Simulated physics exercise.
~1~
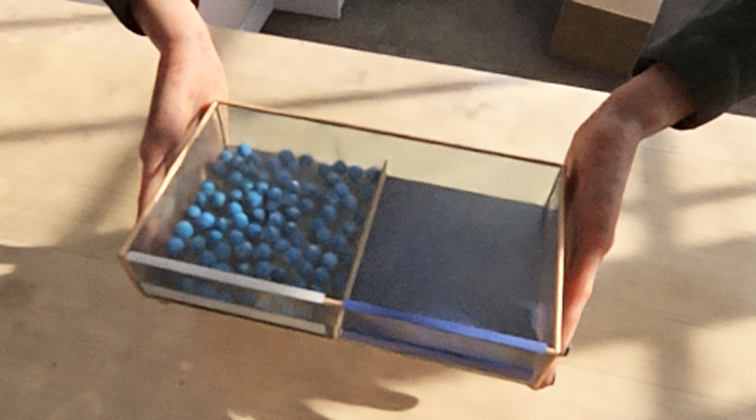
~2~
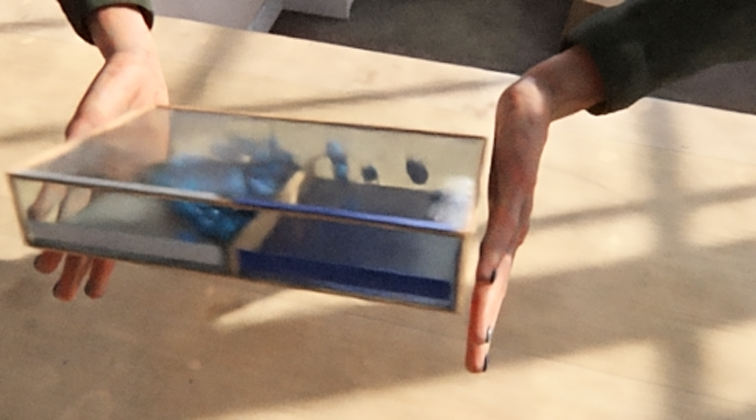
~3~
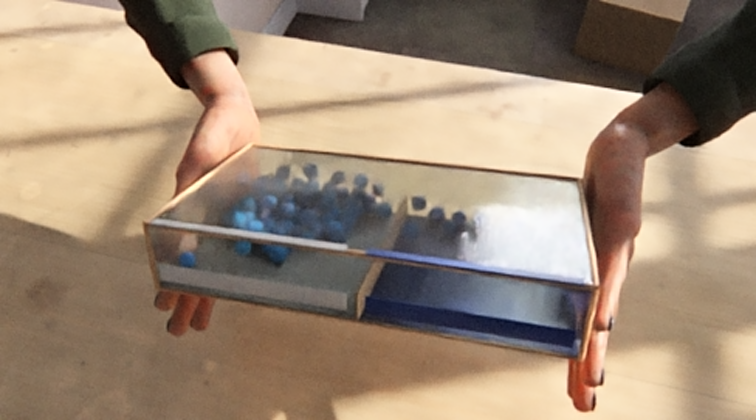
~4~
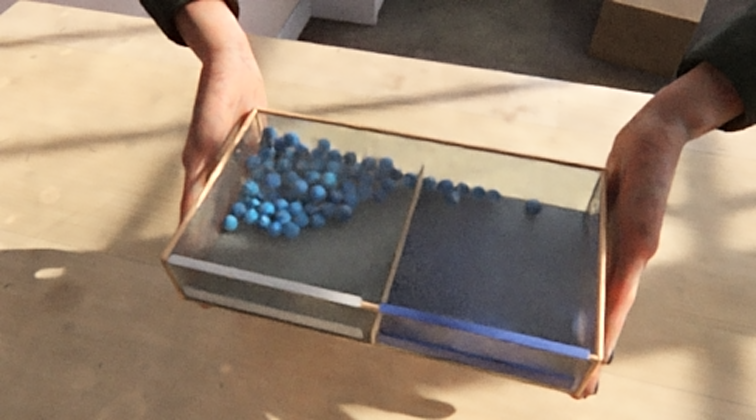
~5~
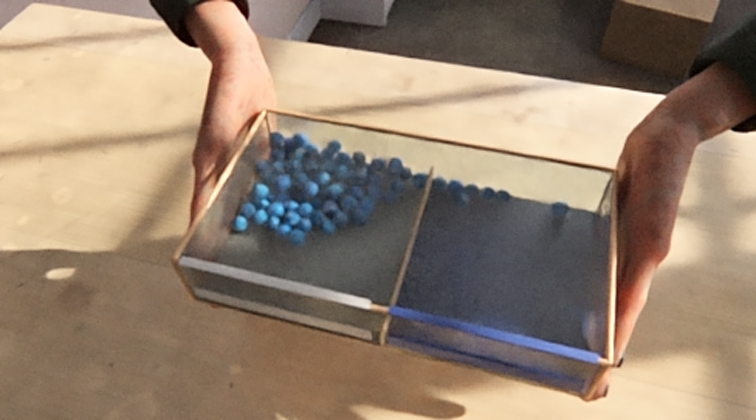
A shallow, clear-sided box with thin brass-coloured edges is held by two hands in dark sleeves above a pale wooden table, seen from above and in front. A divider splits it into a whitish compartment on the left, scattered with small blue balls, and a dark blue one on the right. The hands swing the box left and tilt it, and some balls cross the divider. They move it back right, still tilted, then level it. Most balls finish bunched toward the back of the left compartment, with a few along the right one's back edge.
